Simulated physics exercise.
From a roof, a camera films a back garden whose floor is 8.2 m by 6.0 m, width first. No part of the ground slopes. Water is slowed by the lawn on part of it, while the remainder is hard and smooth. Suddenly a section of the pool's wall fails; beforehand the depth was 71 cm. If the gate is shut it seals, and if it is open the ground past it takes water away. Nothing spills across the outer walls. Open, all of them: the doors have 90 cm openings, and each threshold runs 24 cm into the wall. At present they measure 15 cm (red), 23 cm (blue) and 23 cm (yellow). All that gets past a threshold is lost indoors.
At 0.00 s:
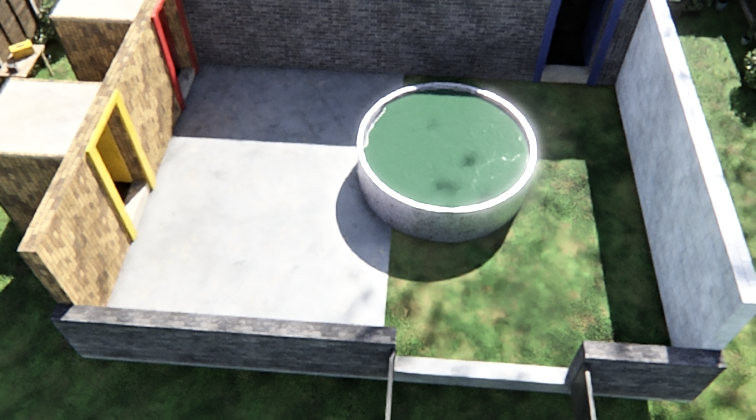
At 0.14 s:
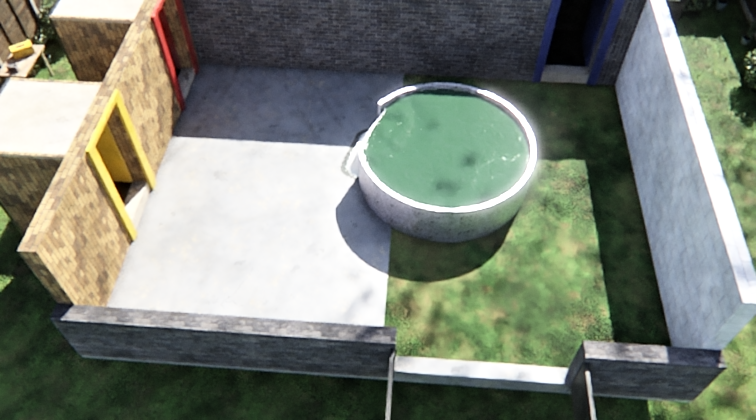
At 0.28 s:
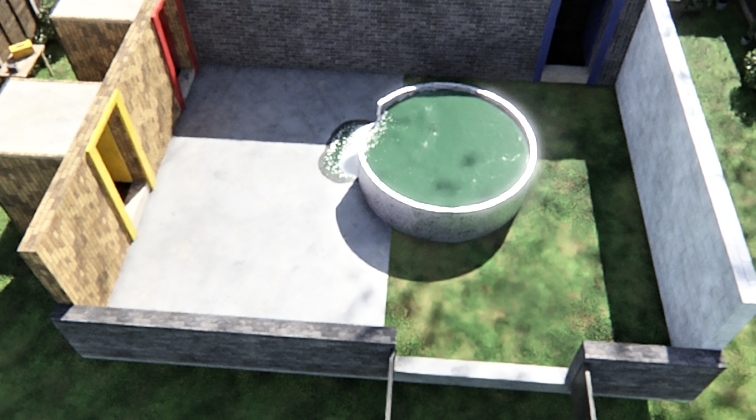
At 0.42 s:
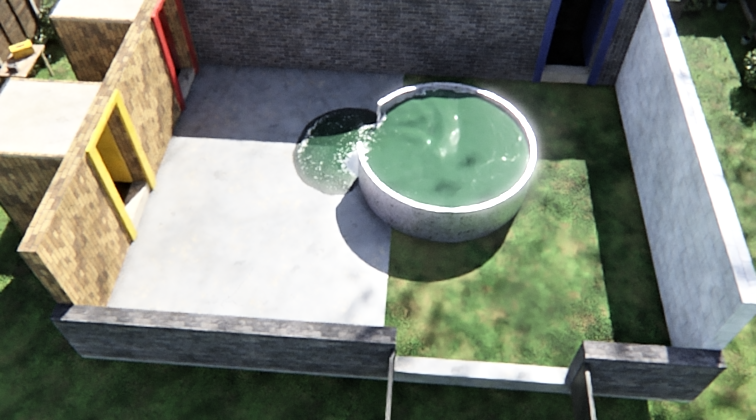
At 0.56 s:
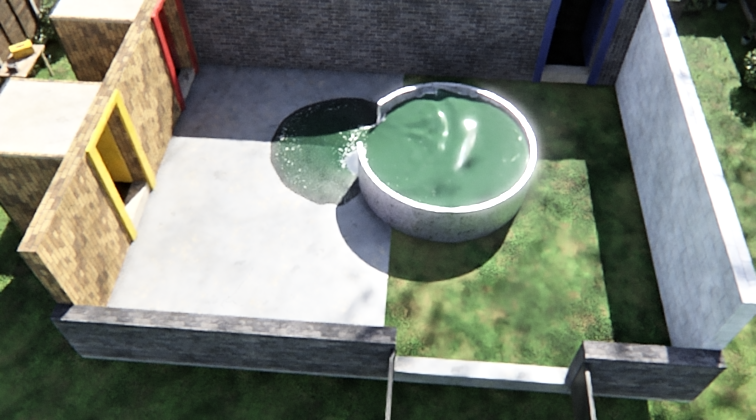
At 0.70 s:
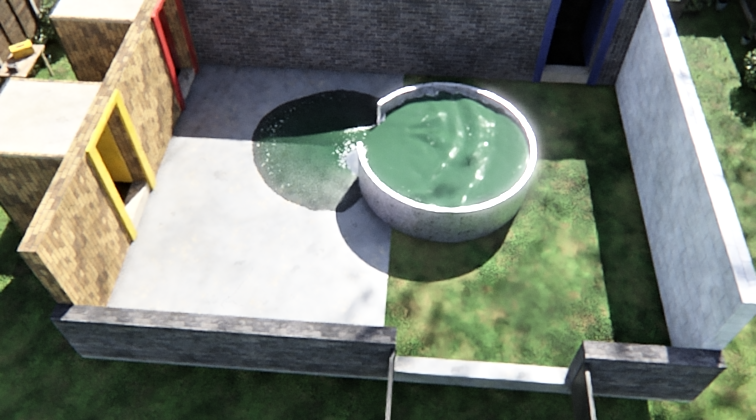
A round pool in a walled garden breaking open on its left side, green water spreading outward across the pale paving.
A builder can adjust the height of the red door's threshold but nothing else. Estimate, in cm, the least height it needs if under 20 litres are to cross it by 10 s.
I would say 31 cm.
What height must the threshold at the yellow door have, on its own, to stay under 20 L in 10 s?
At yellow, about 13.0 cm.
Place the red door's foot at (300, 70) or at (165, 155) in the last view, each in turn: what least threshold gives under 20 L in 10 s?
Roughly 19 cm for the first and 22 cm for the second.
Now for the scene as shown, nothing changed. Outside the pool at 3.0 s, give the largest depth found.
Max depth: Around 35 cm.
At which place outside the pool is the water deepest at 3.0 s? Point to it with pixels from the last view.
Check close to (190, 89).
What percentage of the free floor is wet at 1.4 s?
I'd say near 30 percent is wet.
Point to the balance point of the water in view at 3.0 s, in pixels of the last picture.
Around (357, 157).
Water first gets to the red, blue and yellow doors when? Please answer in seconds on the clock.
Red at 1.4 s, blue at 8.5 s, yellow at 1.8 s.
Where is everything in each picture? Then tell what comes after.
Still water, 71 cm deep, in the pool at (446, 145); the red door at (177, 47) is dry, in the first frame.
The gap is at (367, 144), the front 0.3 m out at a hidden place; the back of the pool holds 71 cm, in the second frame.
The gap is at (367, 146), the front 0.7 m out at (336, 136); the back of the pool holds 71 cm, in the third frame.
The front is at (307, 132), 1.2 m from the gap at (367, 146); 2.0 m2 of floor is wet, 71 cm left at the back, in the fourth frame.
Water pours out at (367, 146) and has run 1.7 m, to (285, 123); about 7 cm deep outside, 71 cm at the back, in the fifth frame.
Water pours out at (367, 145) and has run 2.1 m, to (262, 127); about 6 cm deep outside, 71 cm at the back; 1.8 m in a straight line remain to the red door at (177, 47), in the sixth frame.
After 1.4 s water covers 30 % of the floor, deepest (39 cm) near (360, 154); 5 cm at the red door, 0 litres in over its 15 cm threshold.
After 3.0 s water covers 35 % of the floor, deepest (35 cm) near (190, 89); 34 cm at the red door, 113 litres in over its 15 cm threshold.
After 10.0 s water covers 85 % of the floor, deepest (15 cm) near (98, 333); 13 cm at the red door, 236 litres in over its 15 cm threshold.
At the red door as built, the water arrived by 1.4 s and peaked near 37 cm at 2.6 s.
With a threshold of 28 cm, 34 litres would have come in within the 10 s; with 38 cm, 4 litres. So under 20 litres takes about 31 cm.
